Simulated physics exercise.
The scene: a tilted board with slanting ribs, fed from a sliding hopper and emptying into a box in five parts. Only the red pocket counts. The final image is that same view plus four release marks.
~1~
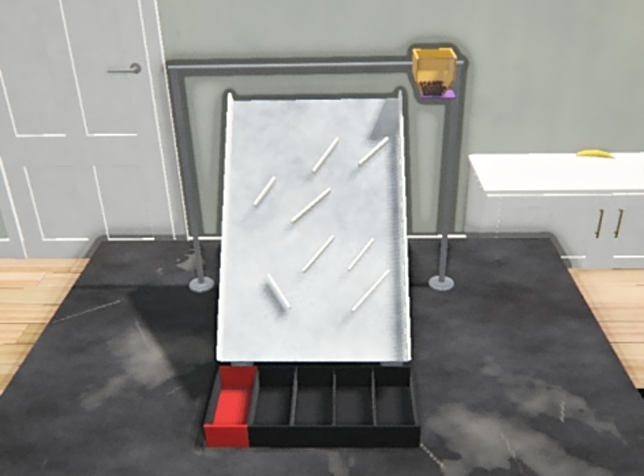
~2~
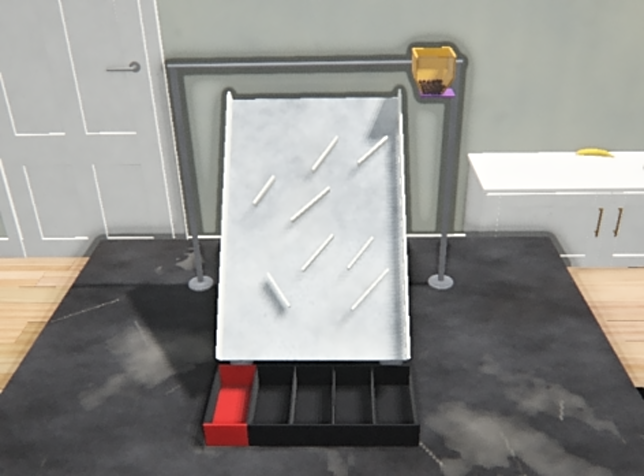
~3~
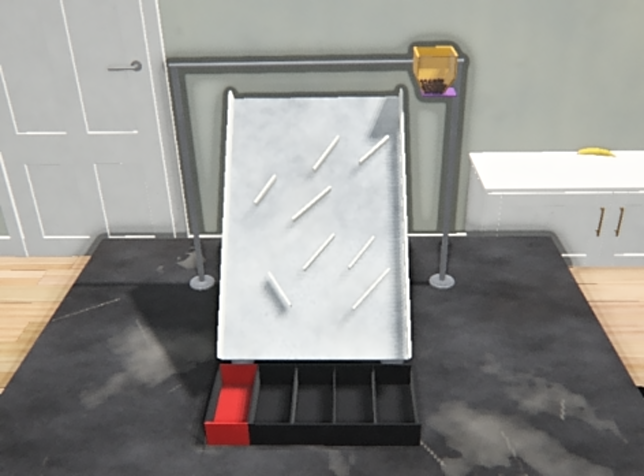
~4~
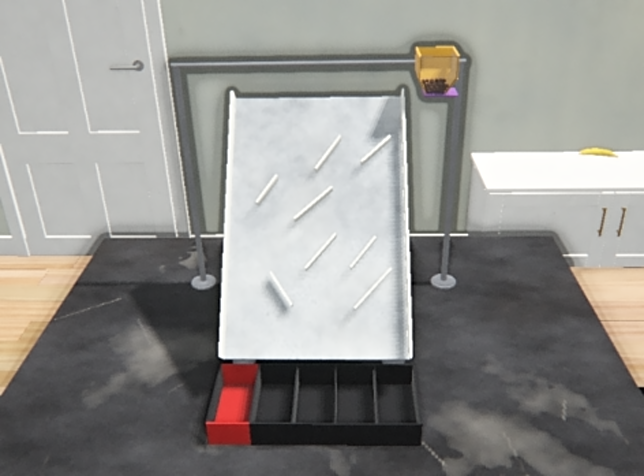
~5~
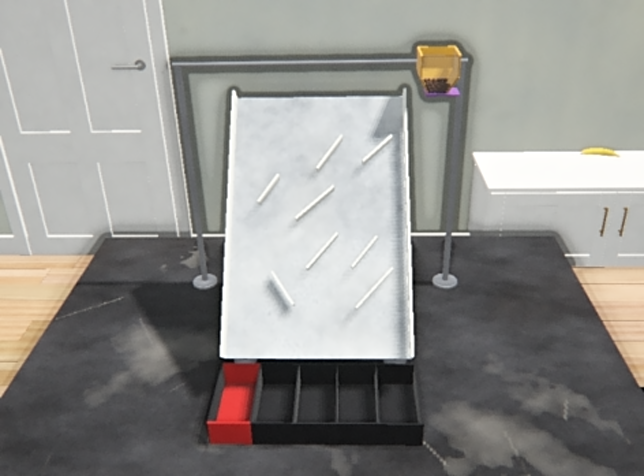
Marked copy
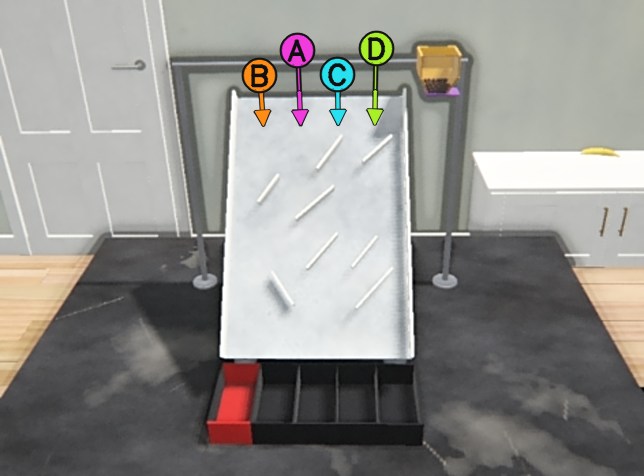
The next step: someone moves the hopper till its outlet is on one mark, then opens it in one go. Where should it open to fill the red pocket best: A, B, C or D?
Go for B.
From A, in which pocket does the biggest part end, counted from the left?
The first.
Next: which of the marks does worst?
D it is.
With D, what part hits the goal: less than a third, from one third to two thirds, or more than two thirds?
Mark D gives less than a third.
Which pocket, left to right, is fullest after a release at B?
The first.
On the marked copy, mark A meets the board at (300, 119); mark B meets the board at (263, 120); mark C meets the board at (338, 119); mark D meets the board at (374, 119).
Choosing A, roughly half in the red pocket, roughly half in other pockets.
Choosing B, the larger part in the red pocket, about a tenth in other pockets.
Choosing C, roughly two thirds in the red pocket, roughly a third in other pockets.
Choosing D, about a tenth in the red pocket, almost all in other pockets.
